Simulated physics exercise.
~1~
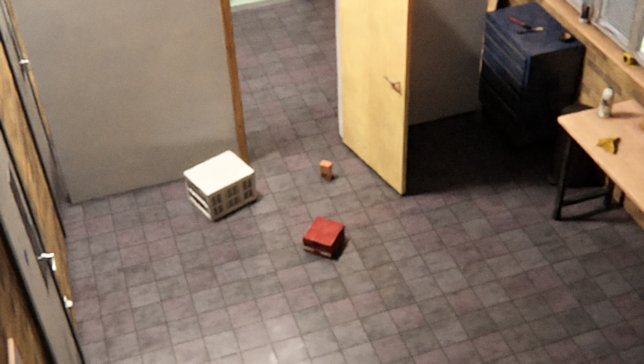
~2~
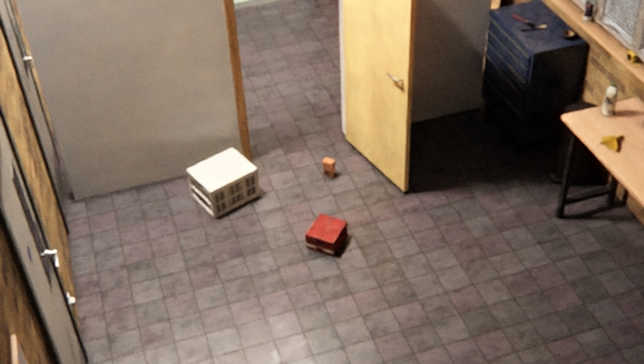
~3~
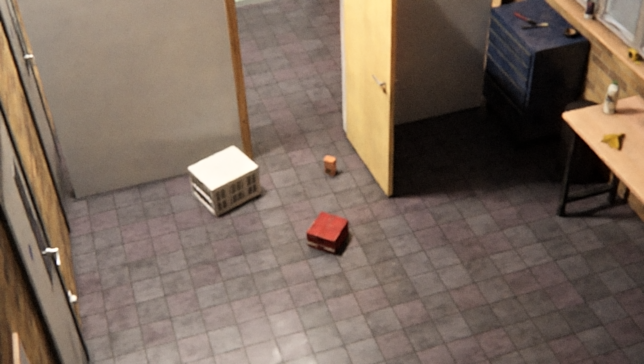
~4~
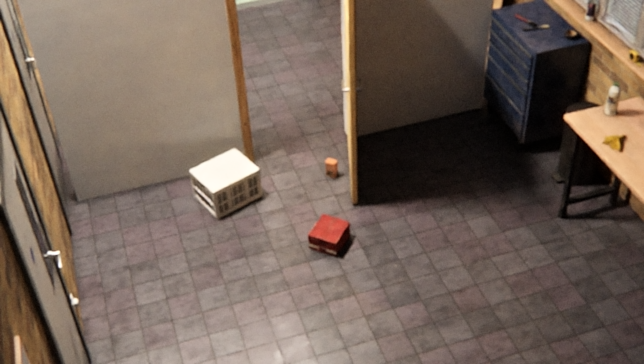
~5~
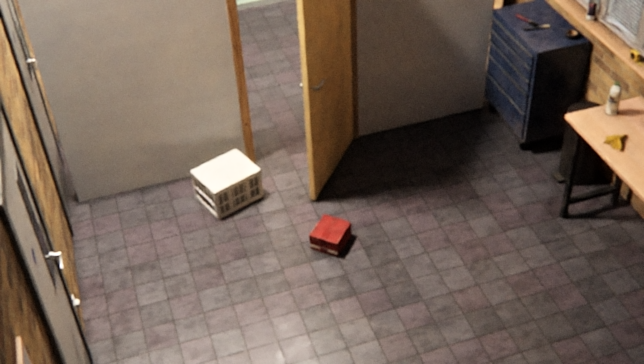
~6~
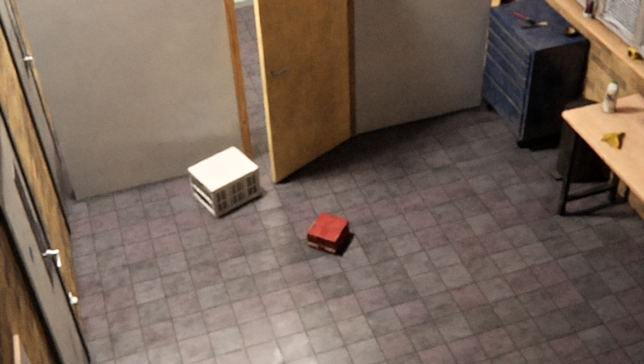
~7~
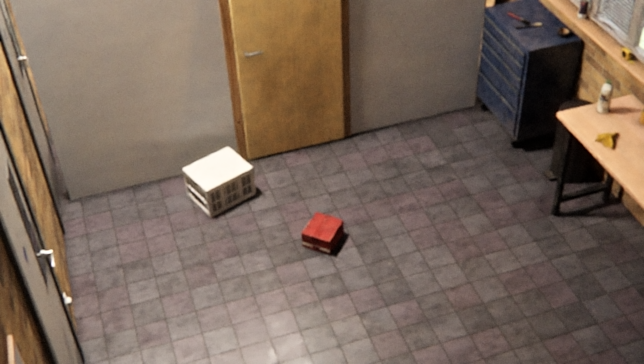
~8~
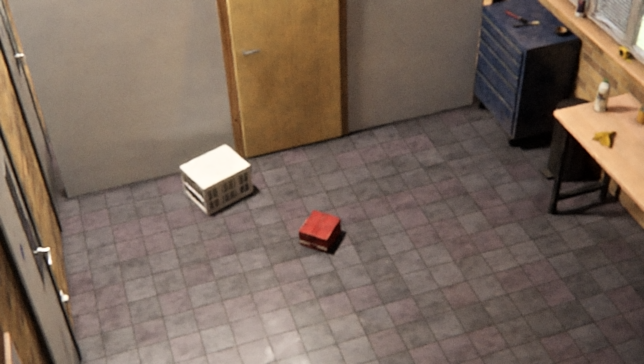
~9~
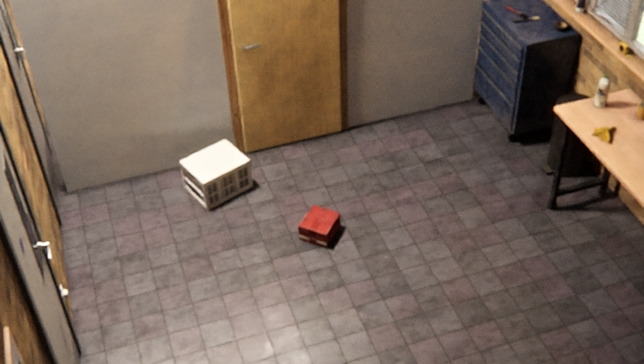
The door swings leftward until it shuts, hiding the small orange carton from view.
